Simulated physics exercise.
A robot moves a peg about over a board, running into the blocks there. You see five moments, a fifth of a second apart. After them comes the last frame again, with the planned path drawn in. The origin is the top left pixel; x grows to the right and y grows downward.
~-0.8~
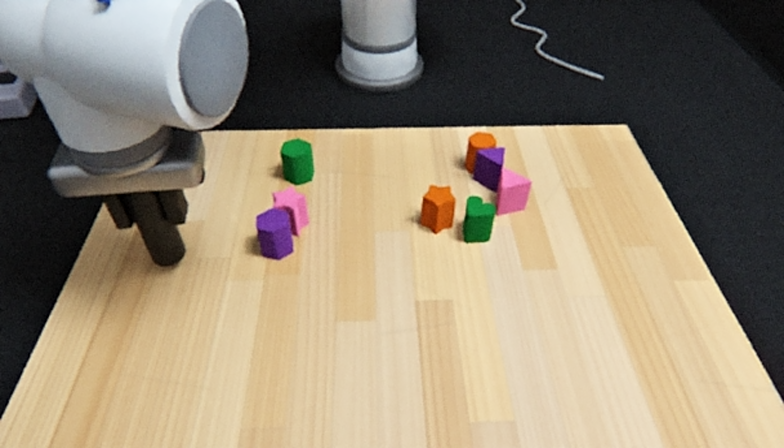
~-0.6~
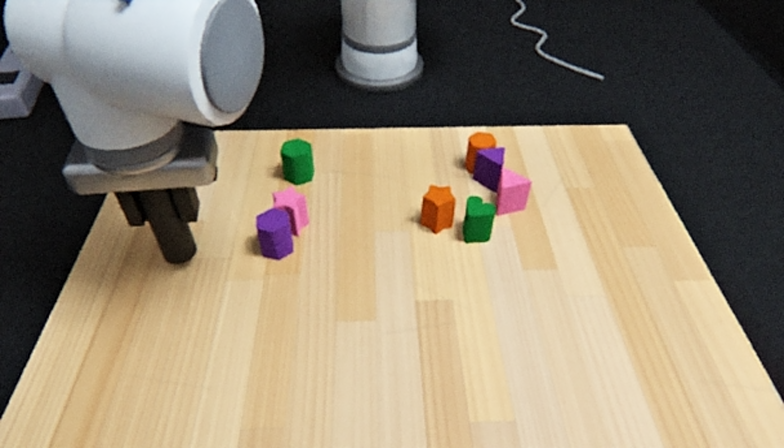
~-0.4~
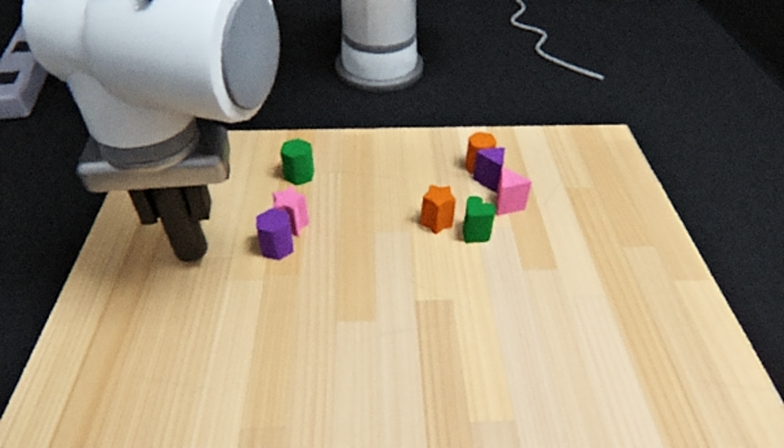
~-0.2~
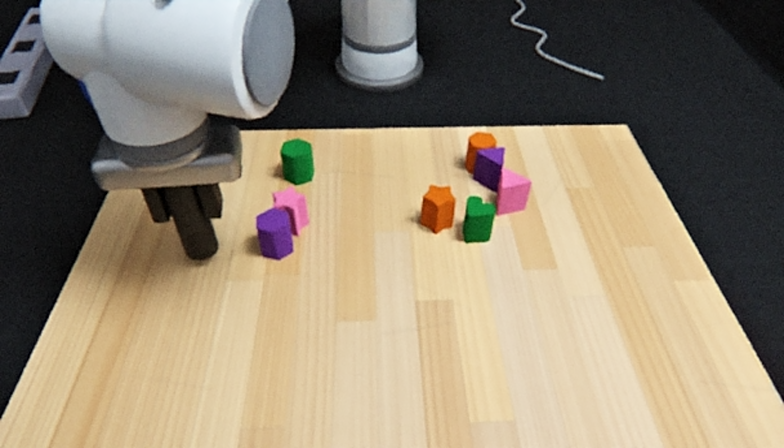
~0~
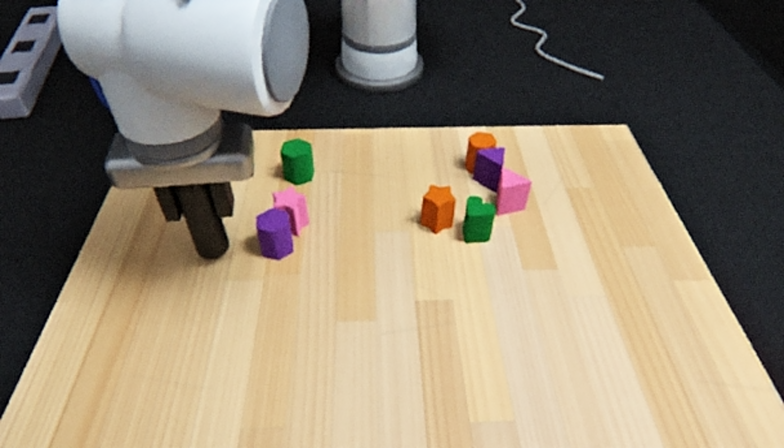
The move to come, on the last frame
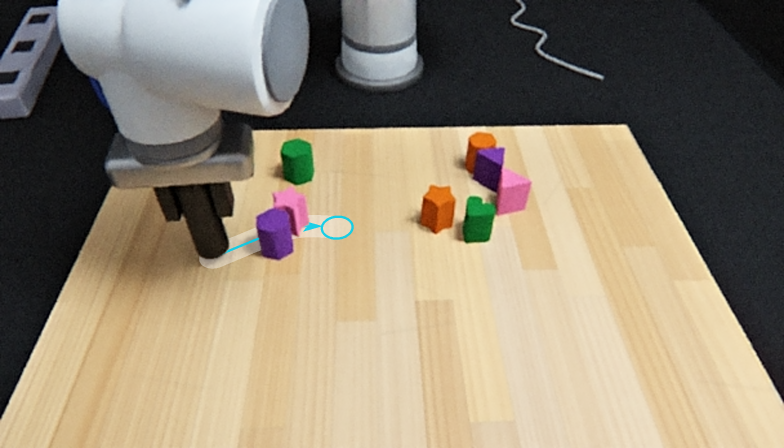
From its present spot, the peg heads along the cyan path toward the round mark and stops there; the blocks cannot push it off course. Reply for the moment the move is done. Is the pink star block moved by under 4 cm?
Going by the path, no.
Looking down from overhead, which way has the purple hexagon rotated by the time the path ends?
It spins clockwise.
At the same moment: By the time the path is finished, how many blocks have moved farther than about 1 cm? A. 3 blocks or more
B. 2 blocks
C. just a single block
B: 2 blocks.
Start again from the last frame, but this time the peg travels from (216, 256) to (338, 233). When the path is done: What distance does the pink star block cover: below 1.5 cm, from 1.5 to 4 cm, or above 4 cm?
The block shifts between 1.5 and 4 cm.
The drawn path runs from (216, 256) via (256, 239) and (296, 227), ending at (337, 227).
What follows on the original path. One third of the way, peg at (254, 231); purple hexagon at (279, 219), turned 20° clockwise.
Two thirds of the way, peg at (296, 218); purple hexagon at (305, 220), turned 100° clockwise; pink star block at (317, 187), turned 25° anticlockwise.
At the end, peg at (336, 219); purple hexagon at (316, 221), turned 150° clockwise; pink star block at (344, 181), turned 65° anticlockwise; green hexagon not moved.
